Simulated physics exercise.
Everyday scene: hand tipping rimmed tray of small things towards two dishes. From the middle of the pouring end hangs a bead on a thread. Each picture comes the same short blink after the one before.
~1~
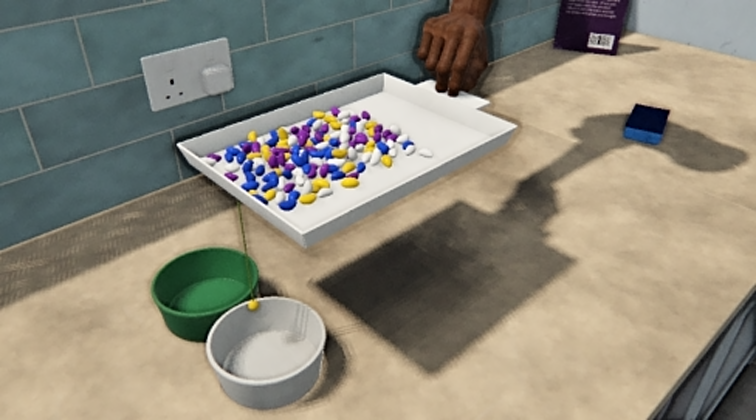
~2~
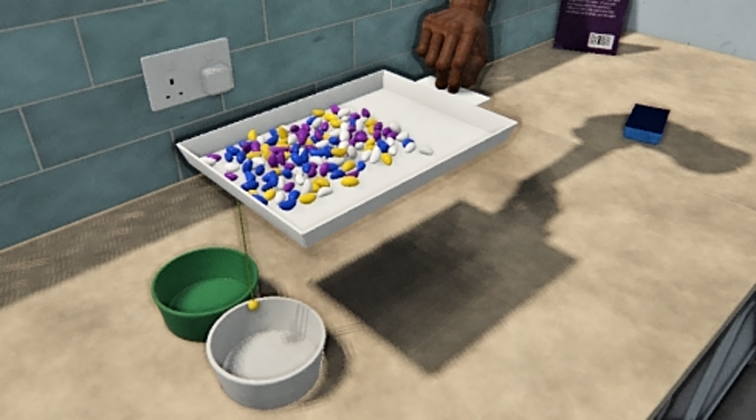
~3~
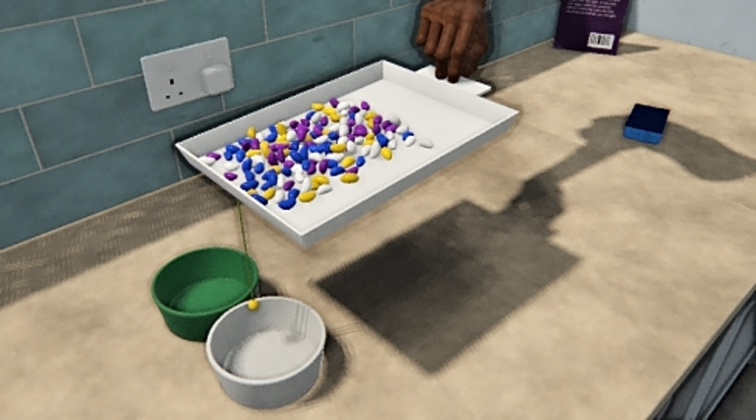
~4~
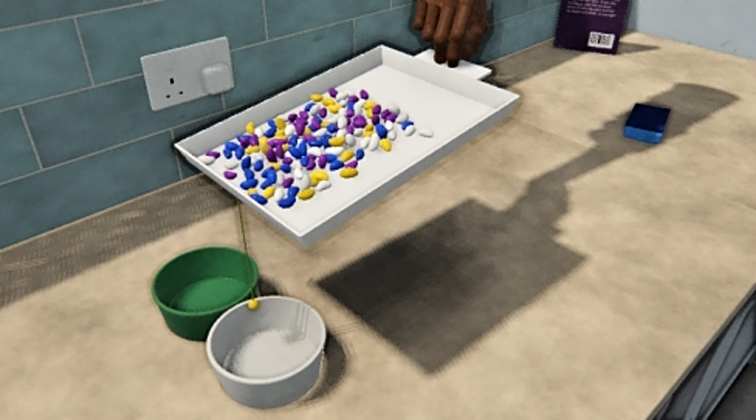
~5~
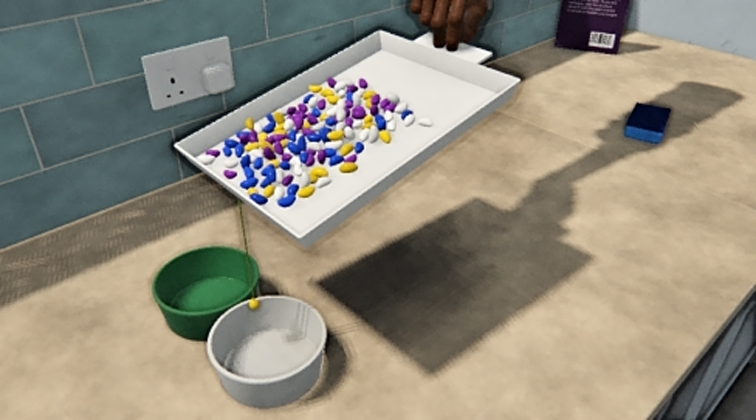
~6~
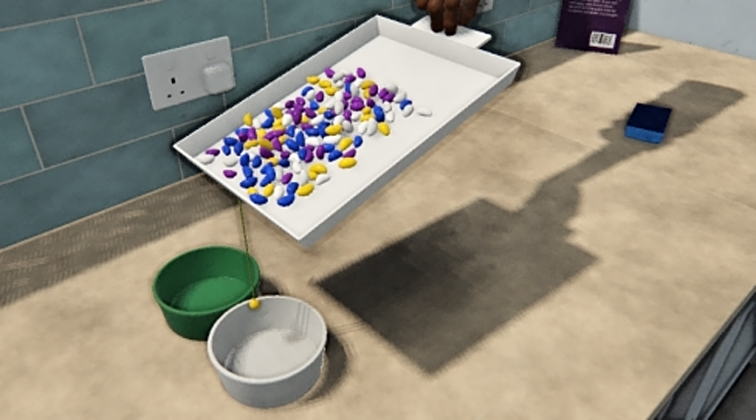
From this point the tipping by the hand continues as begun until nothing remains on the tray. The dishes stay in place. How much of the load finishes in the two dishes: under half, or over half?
Under half.
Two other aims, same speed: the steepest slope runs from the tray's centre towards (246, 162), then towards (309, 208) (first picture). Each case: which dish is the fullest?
Leftward dish on the first try, Rightward dish on the second.
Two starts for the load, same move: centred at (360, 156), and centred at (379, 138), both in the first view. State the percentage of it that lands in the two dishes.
About 30 % and 30 %.
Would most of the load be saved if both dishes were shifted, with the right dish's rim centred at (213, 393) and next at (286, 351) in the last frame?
Taking them in turn, it's beyond half and then short of half.
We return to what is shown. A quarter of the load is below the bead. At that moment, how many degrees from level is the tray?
110 degrees.
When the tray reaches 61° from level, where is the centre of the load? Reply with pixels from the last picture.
I'd mark it close to (253, 145).
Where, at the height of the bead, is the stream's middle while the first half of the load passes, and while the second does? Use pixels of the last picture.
First part (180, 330), rest (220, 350).
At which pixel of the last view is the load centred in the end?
Somewhere close to (183, 393) in the last picture.
Just after the last frame, tray tipped steeply; almost all on the tray; just a few in the air.
A moment on, tray tipped right over; the larger part on the tray; just a few in the right dish; just a few outside both; about a tenth in the air.
Further on, tray tipped past a quarter turn; roughly a quarter in the right dish; about a tenth in the left dish; the larger part outside both.
When it is over, tray tipped past a quarter turn; roughly a quarter in the right dish; about a tenth in the left dish; the larger part outside both.
